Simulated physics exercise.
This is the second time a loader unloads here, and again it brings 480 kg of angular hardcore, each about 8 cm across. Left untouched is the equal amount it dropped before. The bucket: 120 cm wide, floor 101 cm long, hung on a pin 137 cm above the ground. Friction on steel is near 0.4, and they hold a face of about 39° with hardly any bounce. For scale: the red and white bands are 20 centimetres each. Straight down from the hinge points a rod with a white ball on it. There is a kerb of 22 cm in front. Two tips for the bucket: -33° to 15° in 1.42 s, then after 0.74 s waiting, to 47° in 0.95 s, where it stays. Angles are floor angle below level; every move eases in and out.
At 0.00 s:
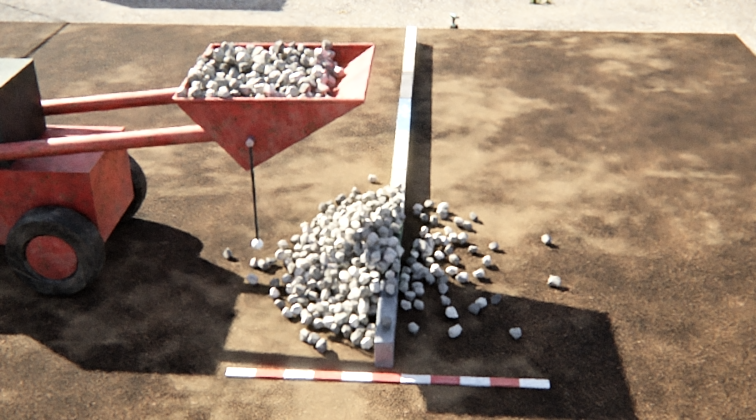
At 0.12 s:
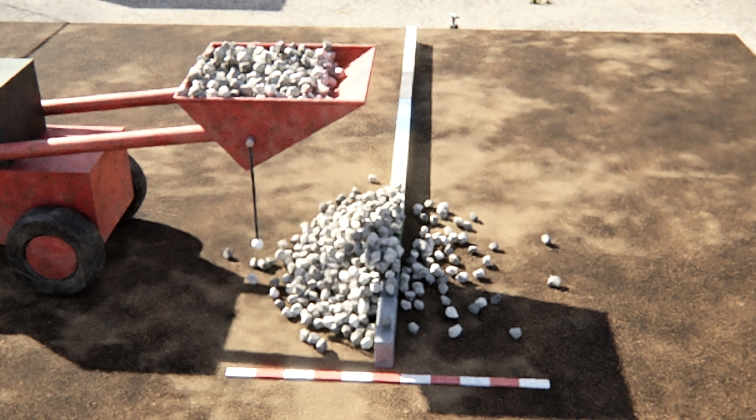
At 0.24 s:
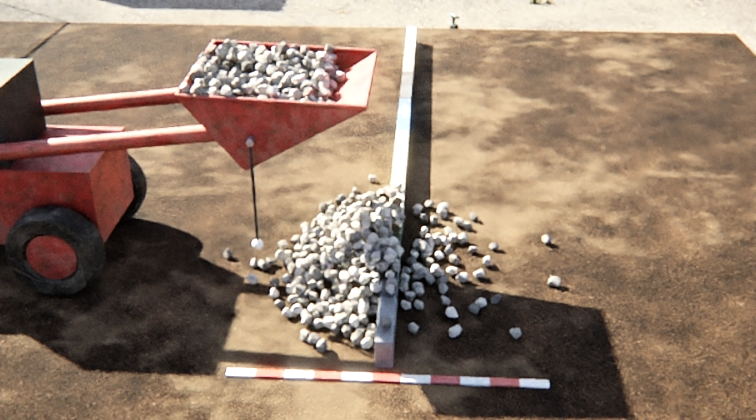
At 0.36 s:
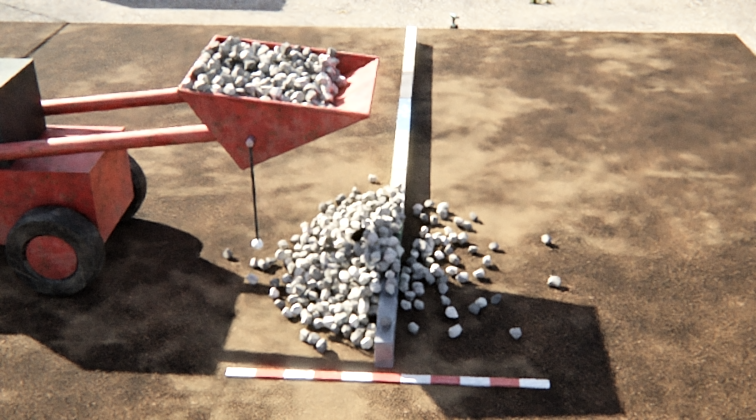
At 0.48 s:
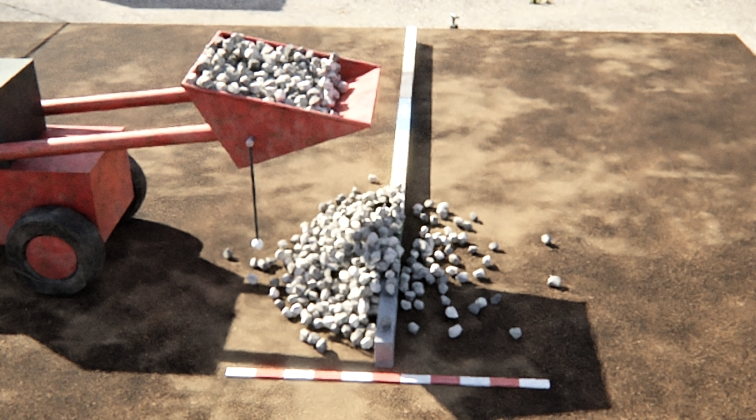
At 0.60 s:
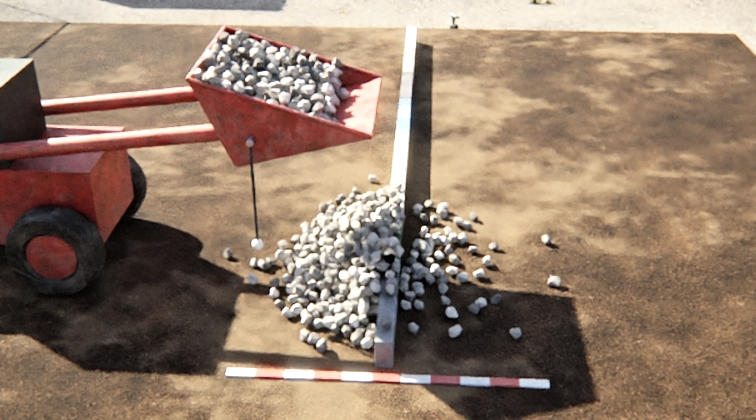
The red bucket full of grey stones slowly tilts down to the right above a pile.
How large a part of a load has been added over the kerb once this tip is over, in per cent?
Around 34 per cent is added.
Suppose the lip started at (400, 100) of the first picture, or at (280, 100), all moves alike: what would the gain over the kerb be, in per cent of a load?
About 75 per cent from the first spot and 0 per cent from the second.
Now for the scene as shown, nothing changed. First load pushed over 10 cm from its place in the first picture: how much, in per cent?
5 %.
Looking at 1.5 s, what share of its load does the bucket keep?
Roughly 100 per cent of its load.
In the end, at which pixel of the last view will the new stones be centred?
Middle: Approx. (367, 240) px.
After 1.1 s the floor is at 7°; in per cent of one load, 100 in the bucket, 89 on this side of the kerb, 11 over the kerb; the foremost stones are at (507, 278).
After 1.5 s the floor is at 15°; in per cent of one load, 99 in the bucket, 90 on this side of the kerb, 11 over the kerb; the foremost stones are at (507, 278).
After 3.6 s the floor is at 47°; in per cent of one load, 2 in the bucket, 159 on this side of the kerb, 39 over the kerb; the foremost stones are at (513, 260).
After 6.3 s the floor is at 47°; in per cent of one load, 0 in the bucket, 156 on this side of the kerb, 44 over the kerb; the foremost stones are at (515, 261). Net gain over the kerb, 34.
